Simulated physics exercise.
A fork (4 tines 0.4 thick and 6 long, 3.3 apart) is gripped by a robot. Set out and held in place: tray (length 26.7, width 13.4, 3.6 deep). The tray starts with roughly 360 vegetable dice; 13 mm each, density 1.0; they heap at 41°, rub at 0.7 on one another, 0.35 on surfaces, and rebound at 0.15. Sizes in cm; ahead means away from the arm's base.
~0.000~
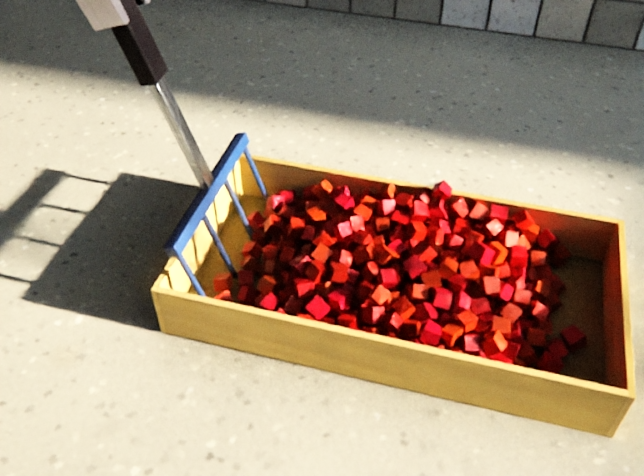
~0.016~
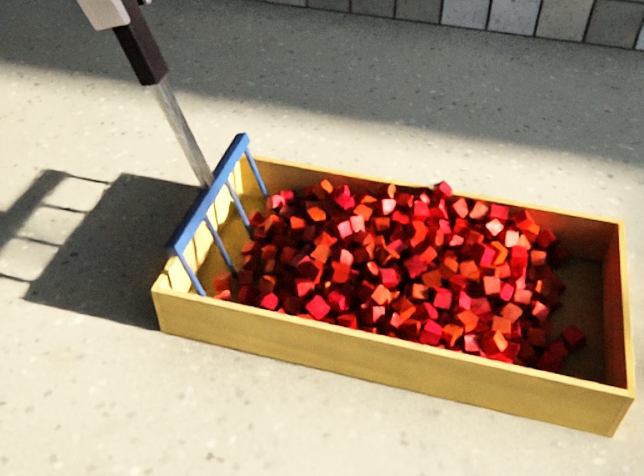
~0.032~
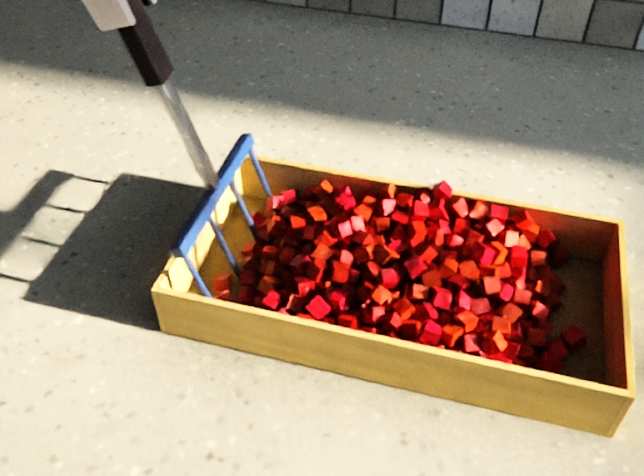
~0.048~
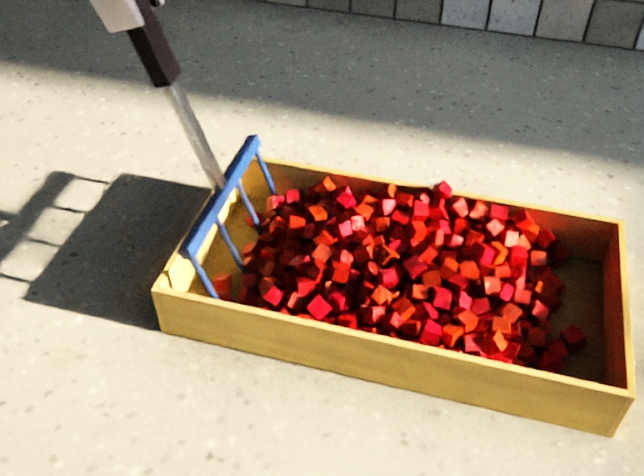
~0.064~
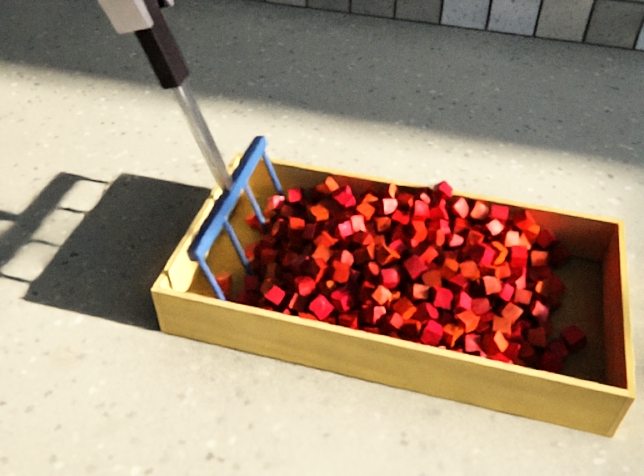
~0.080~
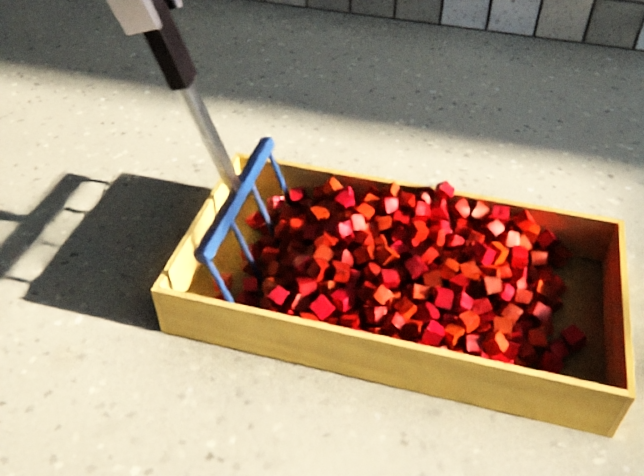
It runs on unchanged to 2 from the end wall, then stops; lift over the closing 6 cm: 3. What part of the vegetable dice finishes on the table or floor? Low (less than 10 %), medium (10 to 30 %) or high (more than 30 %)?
A medium share, 10 to 30 %, ends on the table or floor.
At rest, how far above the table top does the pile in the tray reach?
Roughly 6.0 cm.
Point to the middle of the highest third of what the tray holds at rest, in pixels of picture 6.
At about (572, 297).
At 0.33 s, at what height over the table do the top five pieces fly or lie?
Roughly 7 cm.
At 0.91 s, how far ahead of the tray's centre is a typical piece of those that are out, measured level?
Some 16 cm.
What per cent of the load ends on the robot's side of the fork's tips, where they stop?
Roughly 65 per cent.
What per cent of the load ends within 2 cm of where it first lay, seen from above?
Roughly 10 per cent.
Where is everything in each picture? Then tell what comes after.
In the first frame, fork bar at (211, 189), sloping 72°; upper third of the load around (399, 254), from x 225 to 575, top at y 190; 364 in the tray.
In the second frame, fork bar at (211, 189), sloping 72°; upper third of the load around (399, 254), from x 225 to 575, top at y 190.
In the third frame, fork bar at (216, 190), sloping 72°; upper third of the load around (399, 254), from x 225 to 575, top at y 190.
In the fourth frame, fork bar at (223, 192), sloping 72°; upper third of the load around (399, 254), from x 225 to 575, top at y 185.
In the fifth frame, fork bar at (230, 193), sloping 72°; upper third of the load around (400, 254), from x 225 to 575, top at y 185.
In the sixth frame, fork bar at (238, 194), sloping 72°; upper third of the load around (400, 254), from x 225 to 575, top at y 185; 364 in the tray.
By 0.33 s, sloping 72°, highest piece 9 above the table; 362 in the tray, 2 in flight or on the tool.
By 0.58 s, sloping 72°, highest piece 8 above the table; 350 in the tray, 9 on the table or floor, 5 in flight or on the tool.
By 0.91 s, sloping 72°, highest piece 7 above the table; 293 in the tray, 68 on the table or floor, 3 in flight or on the tool.
By 1.61 s, sloping 72°, highest piece 6 above the table; 291 in the tray, 72 on the table or floor, 1 in flight or on the tool.
Final count, 291 in the tray, 72 on the table or floor, 1 in flight or on the tool. That is 20 % on the table or floor.
